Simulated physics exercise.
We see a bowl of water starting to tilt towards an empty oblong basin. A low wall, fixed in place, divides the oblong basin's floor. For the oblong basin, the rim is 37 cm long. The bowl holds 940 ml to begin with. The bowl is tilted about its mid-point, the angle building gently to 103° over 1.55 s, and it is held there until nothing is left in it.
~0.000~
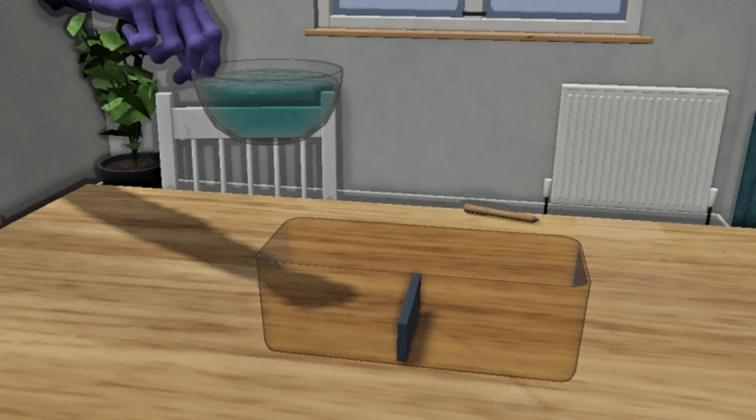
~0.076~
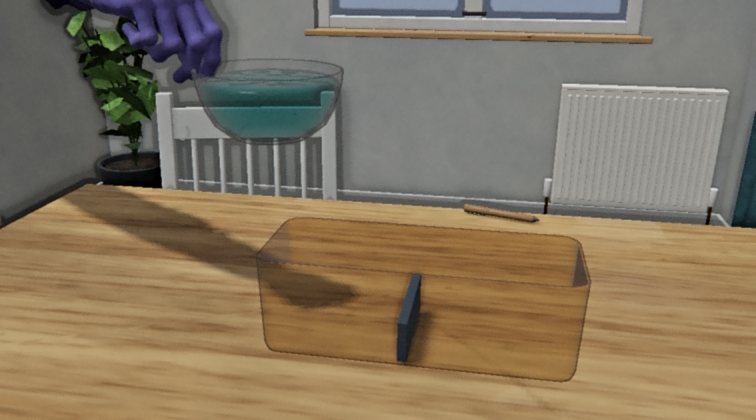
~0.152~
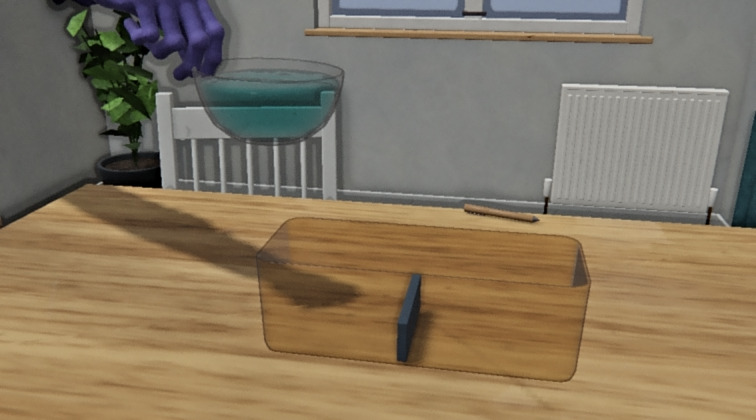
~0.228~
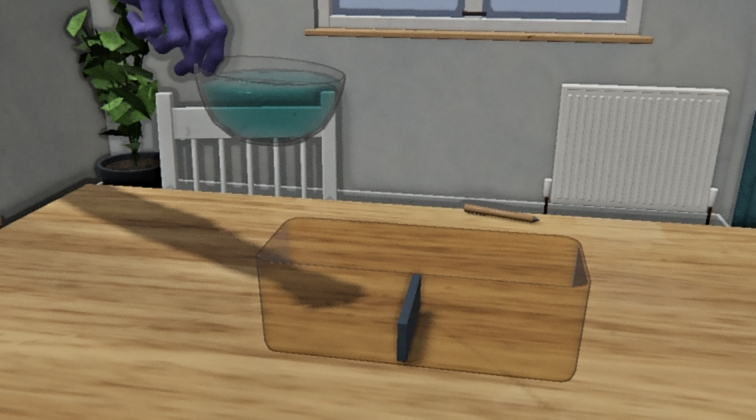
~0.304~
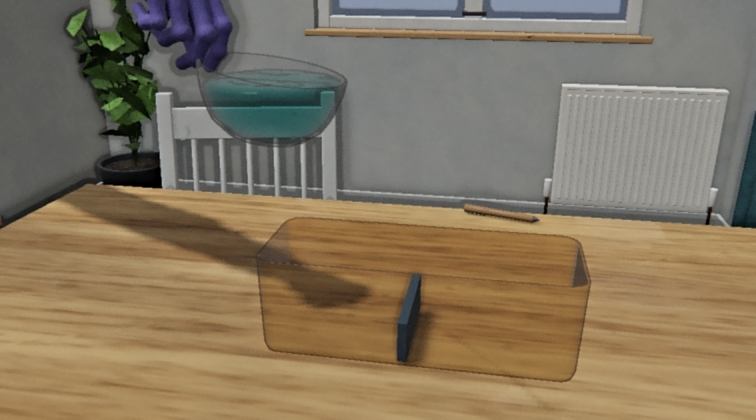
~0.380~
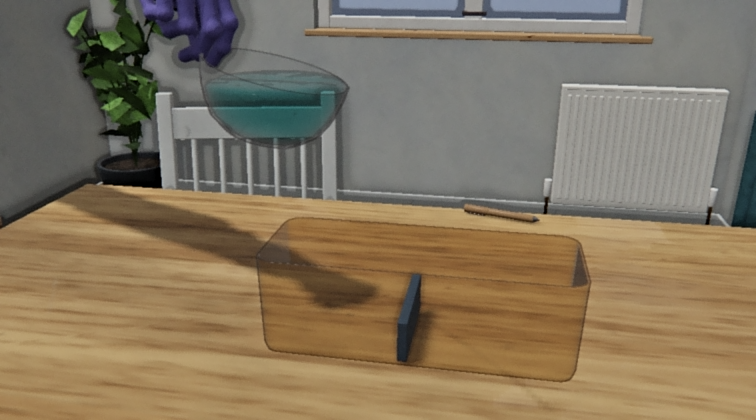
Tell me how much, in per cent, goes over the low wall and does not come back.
I would say about 49 per cent.
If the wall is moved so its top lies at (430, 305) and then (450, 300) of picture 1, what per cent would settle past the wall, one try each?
The first gives near 15 per cent and the second near 0 per cent.
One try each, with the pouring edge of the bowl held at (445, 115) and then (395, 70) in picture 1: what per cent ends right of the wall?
It comes to 100 per cent, and then 85 per cent.
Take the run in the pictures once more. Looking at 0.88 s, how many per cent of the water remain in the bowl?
Still held: Roughly 38 % of the total.
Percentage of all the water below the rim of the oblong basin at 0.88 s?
About 28%.
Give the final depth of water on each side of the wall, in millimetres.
The left side settles near 22 mm and the right side near 18 mm.
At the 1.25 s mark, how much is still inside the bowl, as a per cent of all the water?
Some 2 per cent.
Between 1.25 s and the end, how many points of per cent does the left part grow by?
About 8 per cent.
By 0.88 s the tilt is 62° and 38 per cent is still to pour, 10 is left of the wall and 19 right of it.
By 1.25 s the tilt is 94° and 2 per cent is still to pour, 42 is left of the wall and 48 right of it.
By 1.63 s the tilt is 103° and 0 per cent is still to pour, 50 is left of the wall and 49 right of it.
By 2.05 s the tilt is 103° and 0 per cent is still to pour, 50 is left of the wall and 49 right of it.
At rest 50 per cent lies left of the wall, 49 right of it and 1 outside.
